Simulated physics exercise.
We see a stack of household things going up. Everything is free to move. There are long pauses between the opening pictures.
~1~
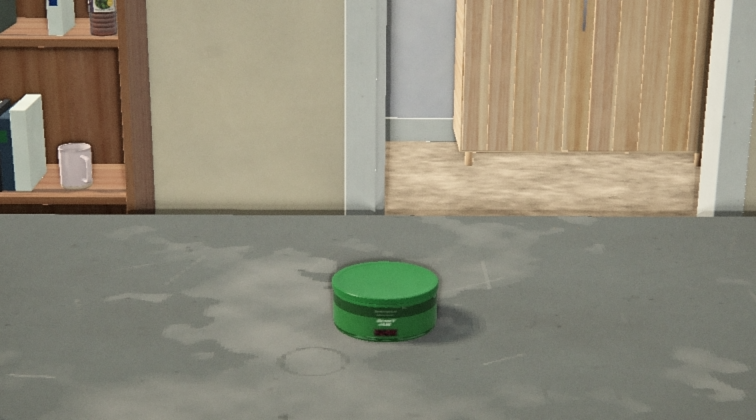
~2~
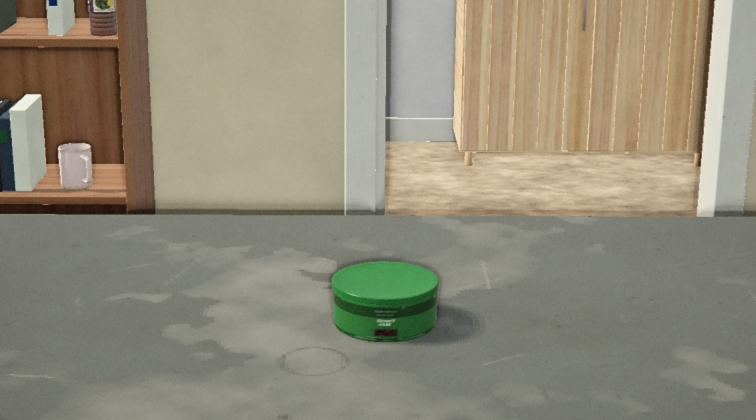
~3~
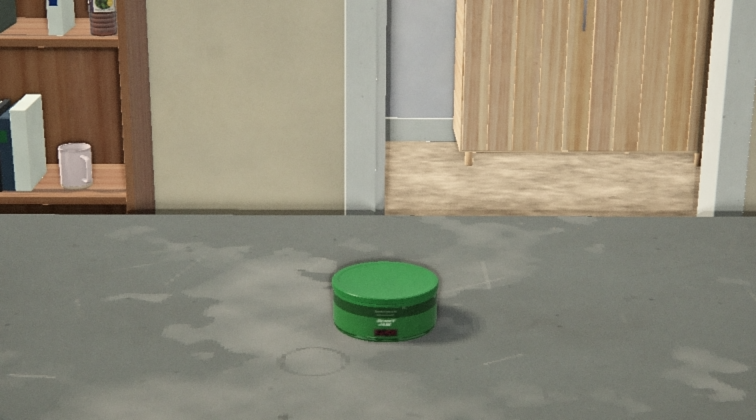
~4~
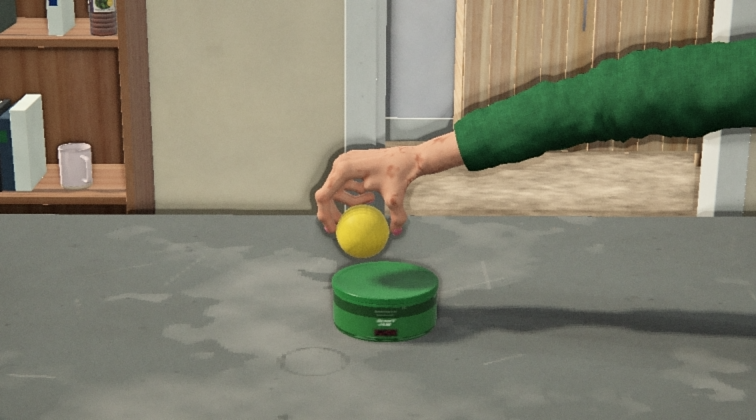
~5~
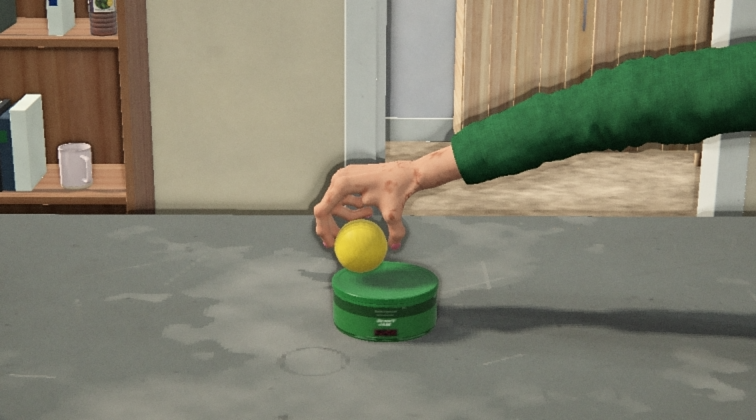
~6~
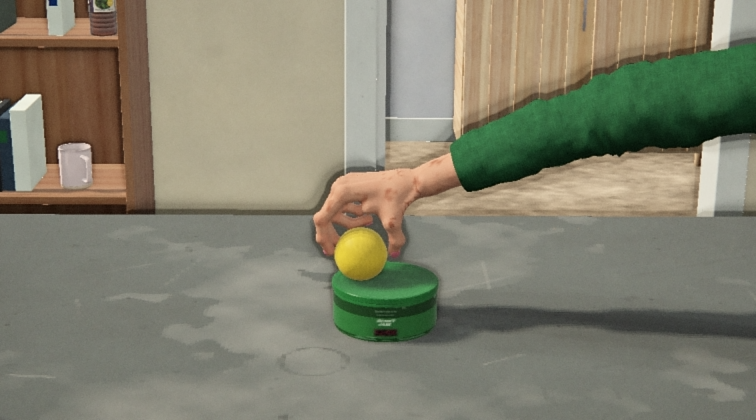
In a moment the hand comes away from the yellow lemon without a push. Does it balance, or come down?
Outcome: The pile holds.
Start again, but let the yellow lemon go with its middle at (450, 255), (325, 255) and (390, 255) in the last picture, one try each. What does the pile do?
In the first case it gives way; in the second case it gives way; in the third case it holds.
Then, 1.00 s on from there, no change.
Then, 2.10 s on from there, yellow lemon resting near (361, 255).
In the end, both unmoved. At the end, from the last picture's camera, yellow lemon near (361, 255). The pile keeps its balance.
